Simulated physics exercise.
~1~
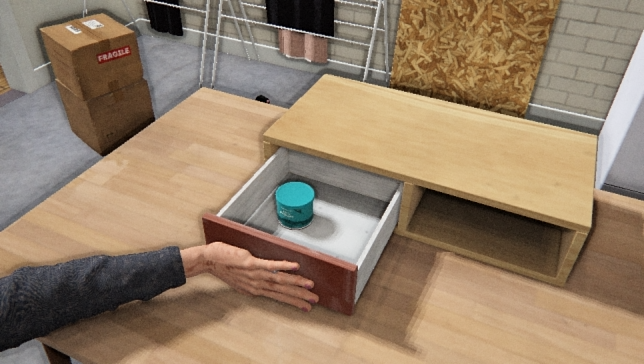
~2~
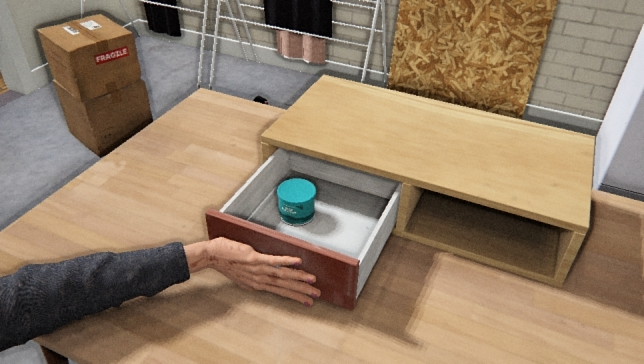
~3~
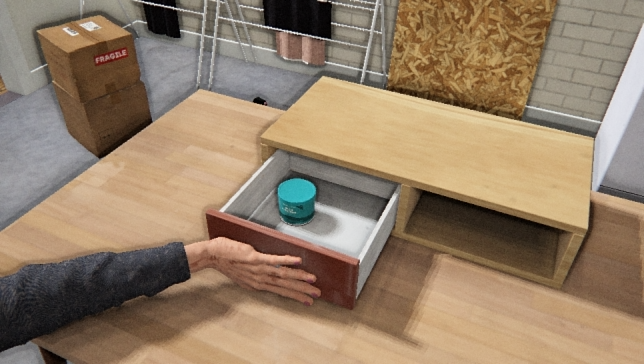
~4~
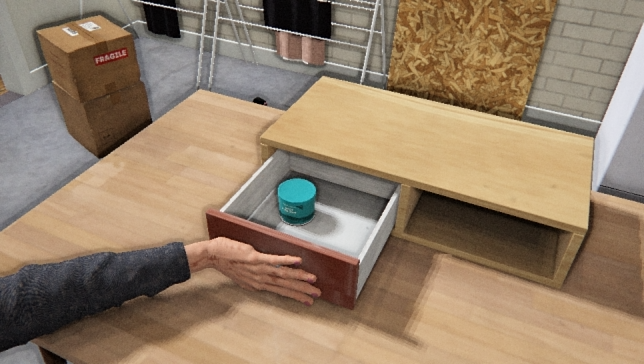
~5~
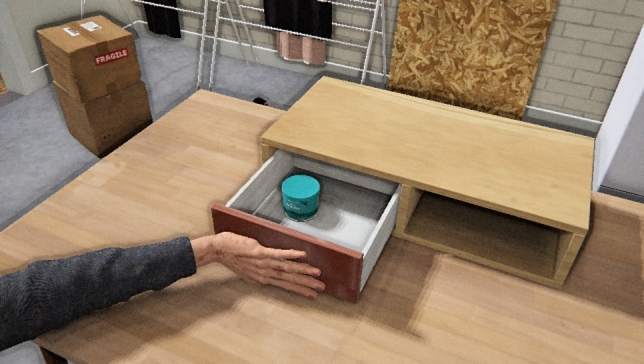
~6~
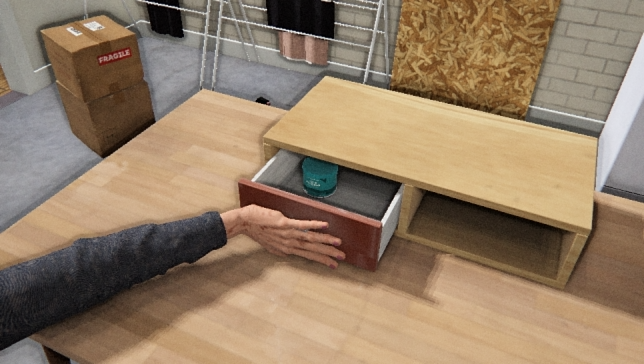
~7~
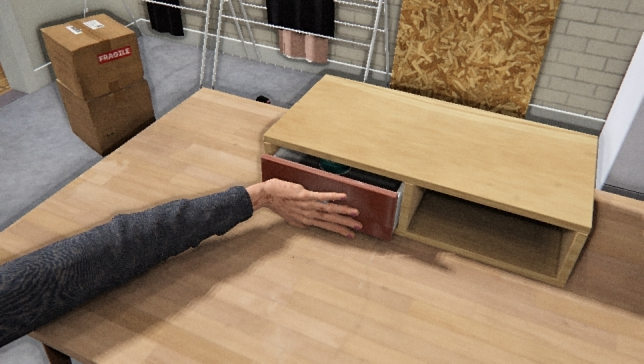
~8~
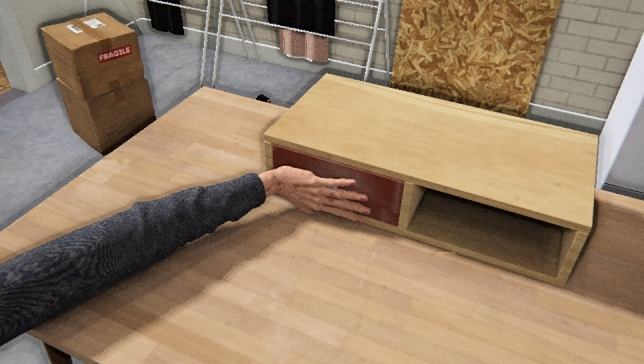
To begin with, a wooden chest sits on a table with its red-fronted drawer pulled open, showing a turquoise pot inside, while a hand in a dark grey sleeve rests against the drawer's front. For a while the hand and drawer stay almost still as the view sways slightly. Then the hand begins pushing, and the drawer slides inward, up and to the right, carrying the pot along. Soon the drawer is mostly in, and the pot is nearly hidden beneath the chest's top. Finally the drawer shuts flush, concealing the pot, with the hand still at its front.
